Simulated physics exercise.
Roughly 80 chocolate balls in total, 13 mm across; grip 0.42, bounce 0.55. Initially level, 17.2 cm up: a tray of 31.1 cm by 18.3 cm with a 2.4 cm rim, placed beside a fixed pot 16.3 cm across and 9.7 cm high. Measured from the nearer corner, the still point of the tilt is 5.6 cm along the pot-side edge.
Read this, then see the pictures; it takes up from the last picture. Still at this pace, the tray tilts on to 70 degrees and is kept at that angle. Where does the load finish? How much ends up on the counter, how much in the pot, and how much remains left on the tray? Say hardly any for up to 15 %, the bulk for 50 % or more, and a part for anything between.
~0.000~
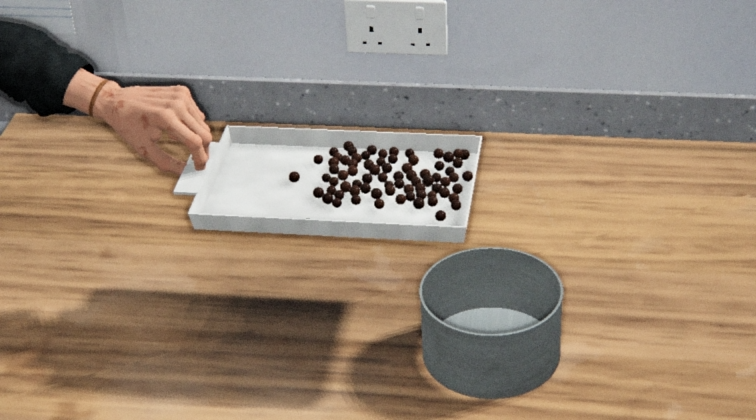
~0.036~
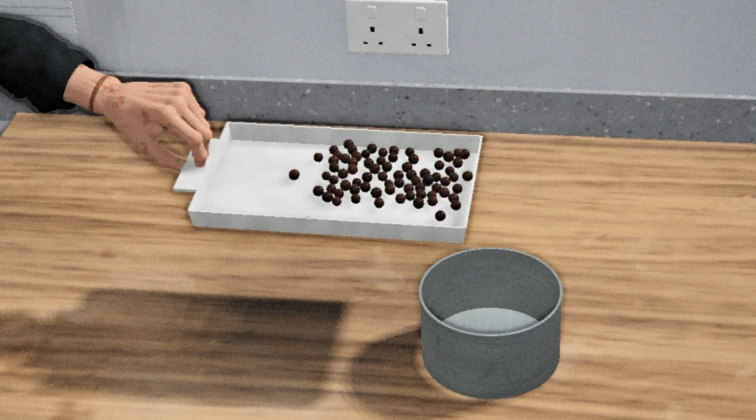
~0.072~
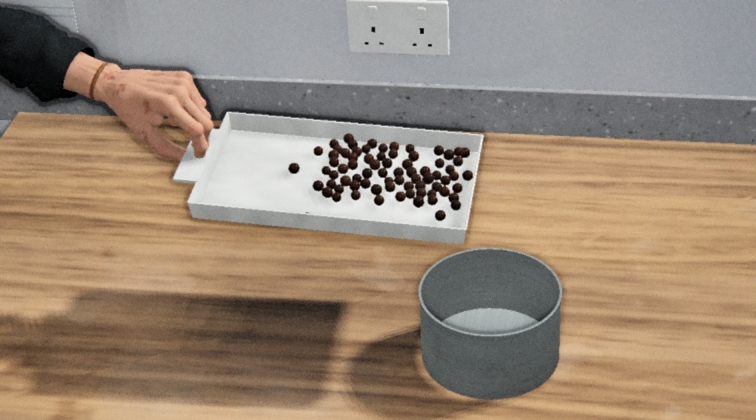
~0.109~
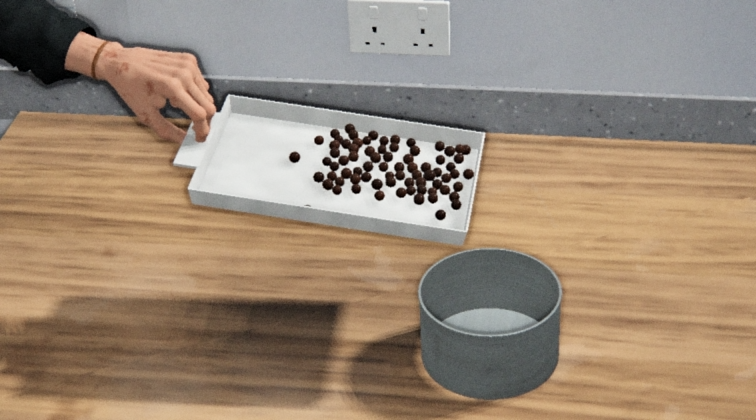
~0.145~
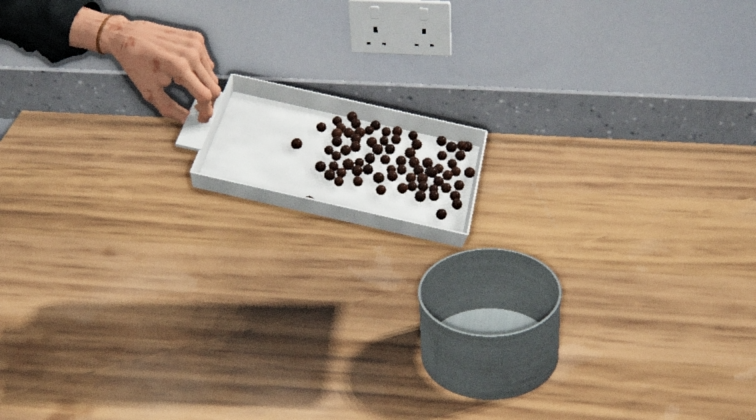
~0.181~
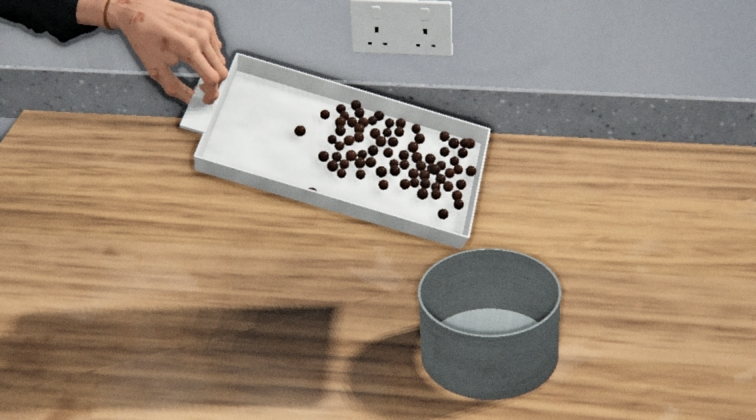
By place: Counter hardly any, pot a part, tray the bulk.
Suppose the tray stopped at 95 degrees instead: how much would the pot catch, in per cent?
You'd end up with some 90 % in the pot.
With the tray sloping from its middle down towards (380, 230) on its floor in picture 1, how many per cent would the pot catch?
The share comes to about 40 in a hundred.
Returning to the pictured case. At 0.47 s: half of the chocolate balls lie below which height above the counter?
Some 22 cm.
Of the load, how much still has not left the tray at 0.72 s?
It works out to near 70 per cent of the load.
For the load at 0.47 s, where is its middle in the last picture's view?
Approx. (459, 180).
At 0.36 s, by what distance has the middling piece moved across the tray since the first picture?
About 3 cm.
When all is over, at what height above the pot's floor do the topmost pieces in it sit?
Measured height: Approx. 1.5 cm.
After 0.36 s, tilt 47 degrees; the tray holds 100 %, the pot 0 %.
After 0.47 s, tilt 64 degrees; the tray holds 100 %, the pot 0 %.
After 0.72 s, tilt 70 degrees; the tray holds 70 %, the pot 20 %.
By 1.6 s all is still; counter 5 %, pot 35 %, tray 60 %.
